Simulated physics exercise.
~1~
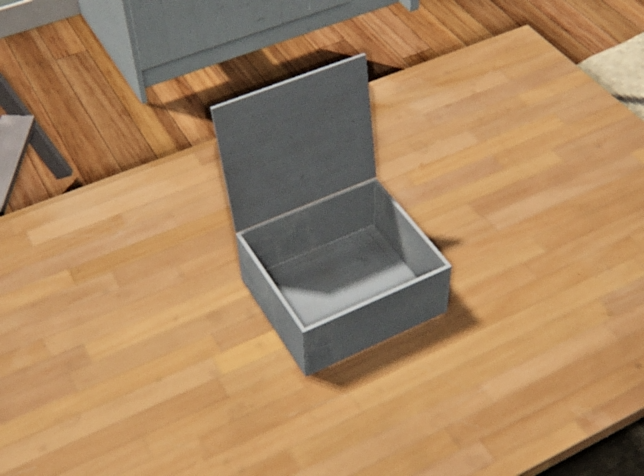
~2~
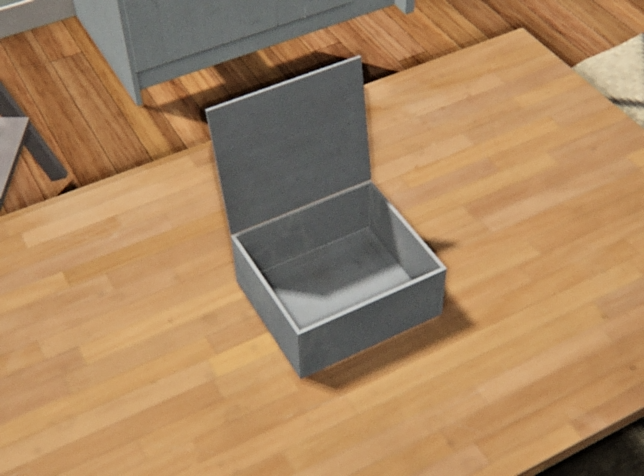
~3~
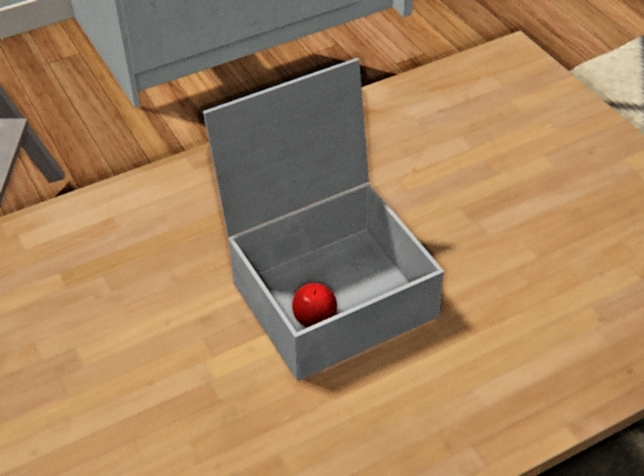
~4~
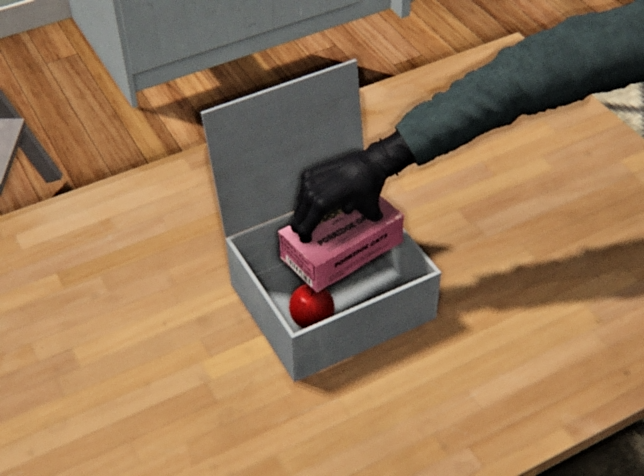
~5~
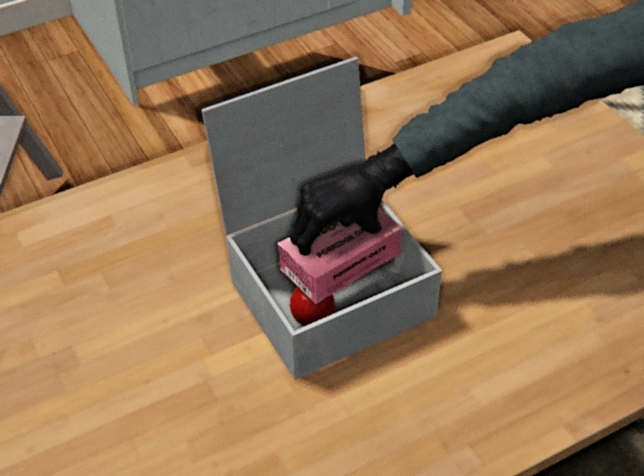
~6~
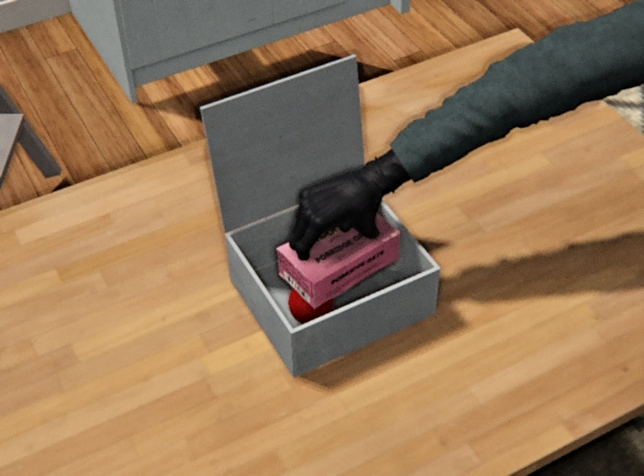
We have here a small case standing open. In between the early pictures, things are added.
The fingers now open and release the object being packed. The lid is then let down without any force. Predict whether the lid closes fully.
The lid is kept from dropping.
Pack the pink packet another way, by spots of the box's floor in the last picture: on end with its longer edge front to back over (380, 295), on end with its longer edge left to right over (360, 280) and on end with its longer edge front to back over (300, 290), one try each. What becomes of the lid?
On the first attempt the lid remains open a bit, on the second it remains open a bit, and on the third it settles shut.
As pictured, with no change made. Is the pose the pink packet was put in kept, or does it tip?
Result: It leans over.
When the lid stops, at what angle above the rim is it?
Around 12 degrees.
Then, 0.90 s past the last view, lid starting down; pink packet rocked 28° from its first pose near (347, 279); red apple displaced a little.
Then, 1.60 s past the last view, lid 63° above the rim; pink packet rocked 28° from its first pose near (345, 280); red apple displaced a little.
Then, 1.80 s past the last view, lid 35° above the rim; pink packet rocked 28° from its first pose near (344, 280); red apple displaced a little.
Then, 2.90 s past the last view, lid 12° above the rim; pink packet rocked 26° from its first pose near (355, 277); red apple displaced a little.
Finally, lid 12° above the rim; moved from the start, pink packet; red apple still in place. Final places as the last picture's camera would see them, pink packet near (356, 277).
